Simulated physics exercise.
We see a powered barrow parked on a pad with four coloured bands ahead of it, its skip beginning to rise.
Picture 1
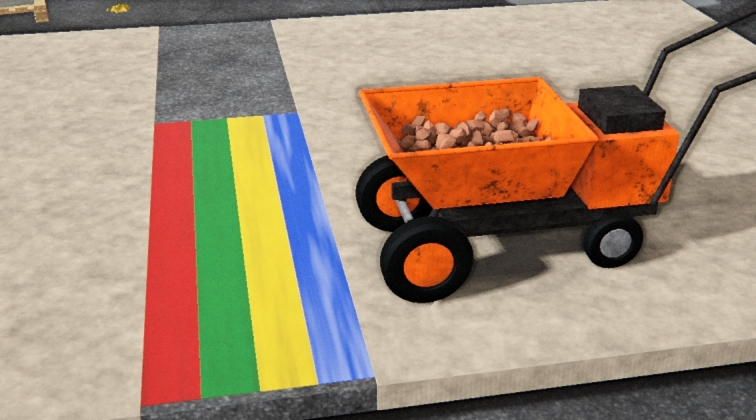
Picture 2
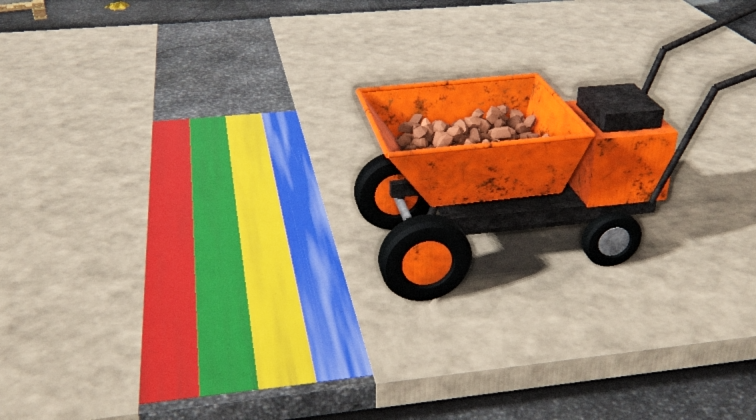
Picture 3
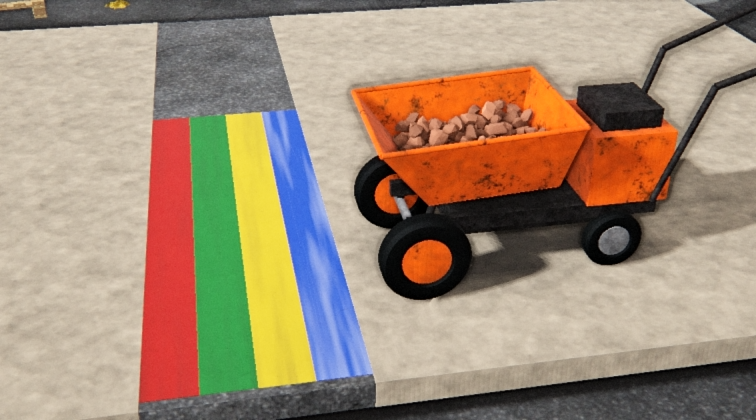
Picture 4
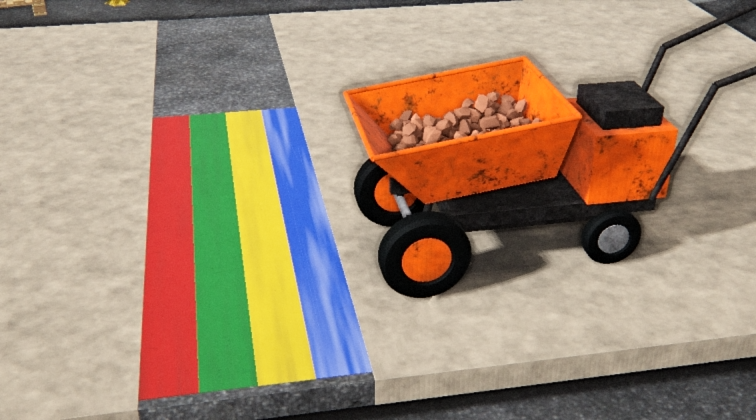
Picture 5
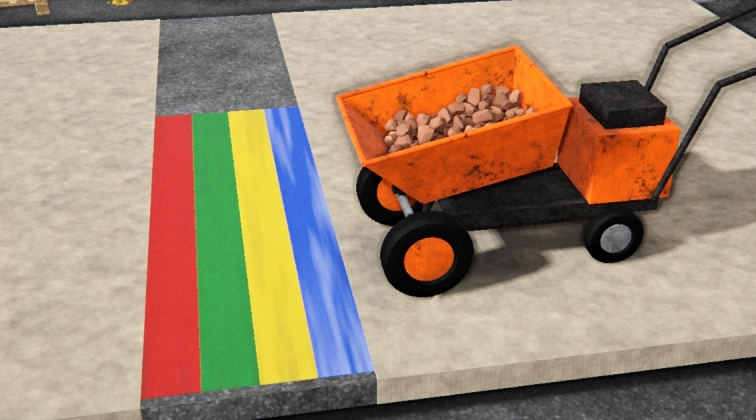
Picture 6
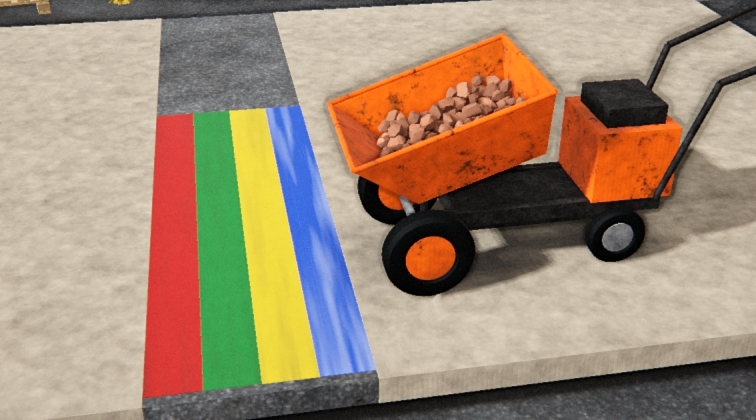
The orange skip of a small powered barrow, heaped with reddish-brown rubble, sits level at first on a pale slab, seen from above and to one side. Red, green, yellow and blue bands run left to right on the ground to its left, between dark grey patches. The skip then tilts gradually leftward, its rear rising clear of the orange body while the wheels and view stay almost still.
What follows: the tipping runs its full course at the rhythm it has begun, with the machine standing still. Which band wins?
The yellow strip carries the most.
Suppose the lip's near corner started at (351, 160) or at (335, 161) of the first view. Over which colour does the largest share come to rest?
In turn: Green; that green strip.
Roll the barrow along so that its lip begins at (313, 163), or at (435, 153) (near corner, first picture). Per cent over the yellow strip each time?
In turn 0 and 30 in a hundred.
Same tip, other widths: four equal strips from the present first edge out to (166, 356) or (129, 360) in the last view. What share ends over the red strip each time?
First some 10, then 10 per cent.
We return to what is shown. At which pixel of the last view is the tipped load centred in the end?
Near (252, 266).
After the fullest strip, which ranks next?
Second comes that green strip.
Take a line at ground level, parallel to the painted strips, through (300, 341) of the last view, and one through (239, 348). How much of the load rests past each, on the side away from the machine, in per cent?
Roughly 70 per cent, and 30 per cent.
Soon after the last picture, skip tipped steeply; all in the skip.
A little later, skip tipped right over; most in the skip; a small part over the yellow strip; a stray few over the green strip.
Later still, skip tipped right over; about a quarter in the skip; a stray few over the blue strip; about a third over the yellow strip; about a quarter over the green strip; a small part over the red strip; a stray few off the paint.
By the end, skip tipped right over; a small part in the skip; a small part over the blue strip; about a third over the yellow strip; about a quarter over the green strip; a small part over the red strip; a stray few off the paint.
